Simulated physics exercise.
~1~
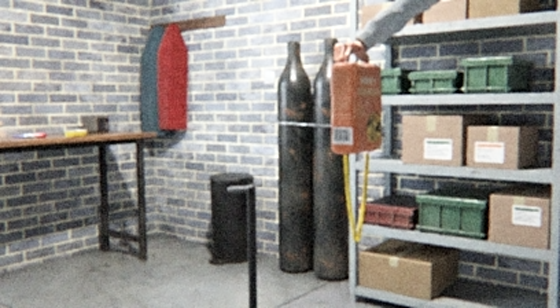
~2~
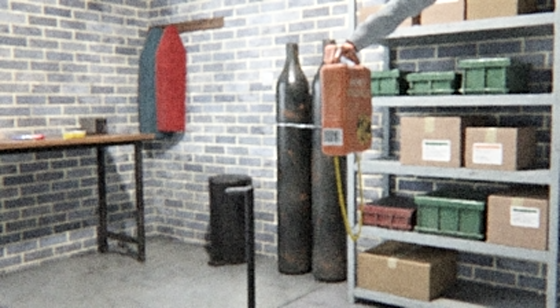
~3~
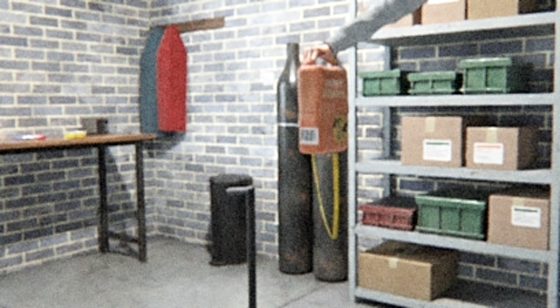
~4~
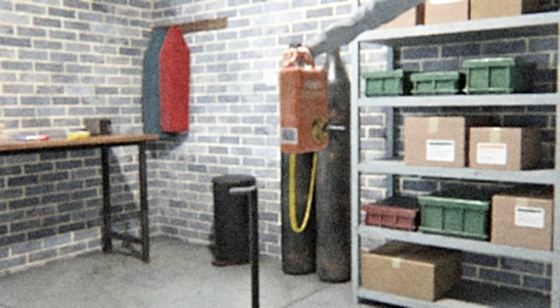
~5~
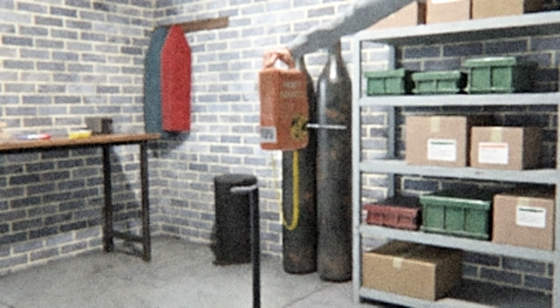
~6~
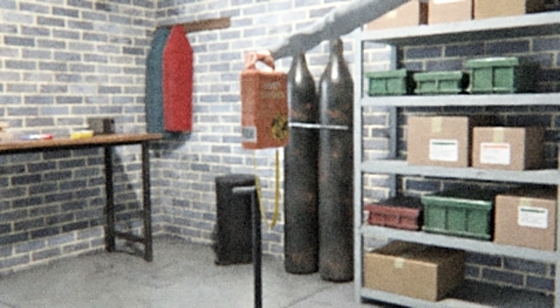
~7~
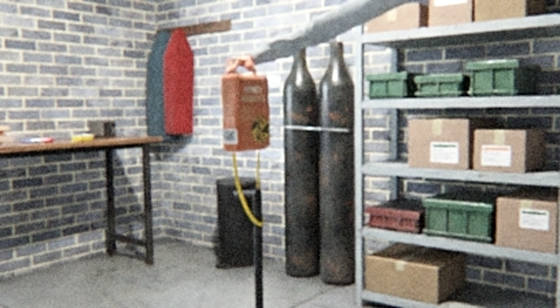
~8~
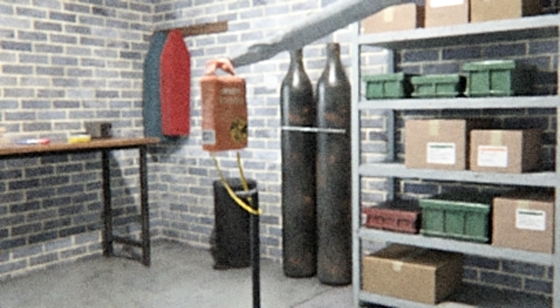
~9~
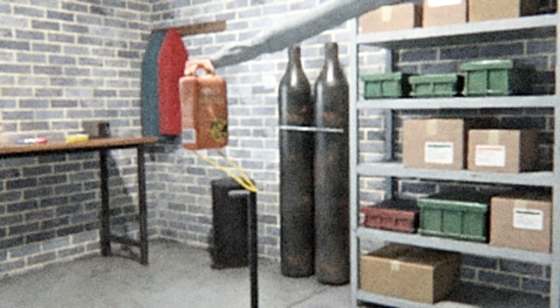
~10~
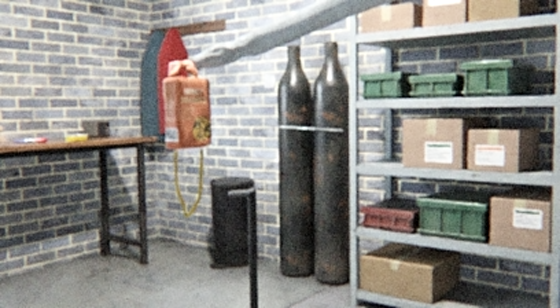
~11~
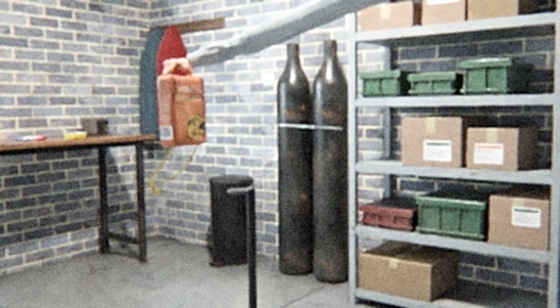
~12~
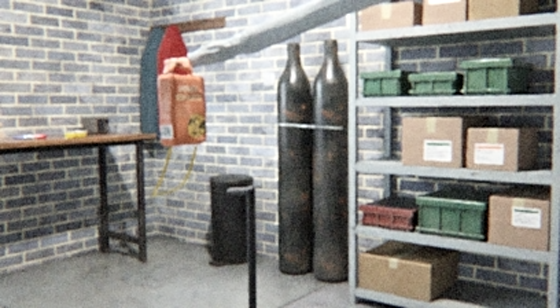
The clip shows an arm carrying an orange sack leftward through a storage room, past dark cylinders and over a thin post, with a yellow ribbon loop dangling beneath. The loop trails near the post top, then swings clear, and the sack ends hanging beyond it.
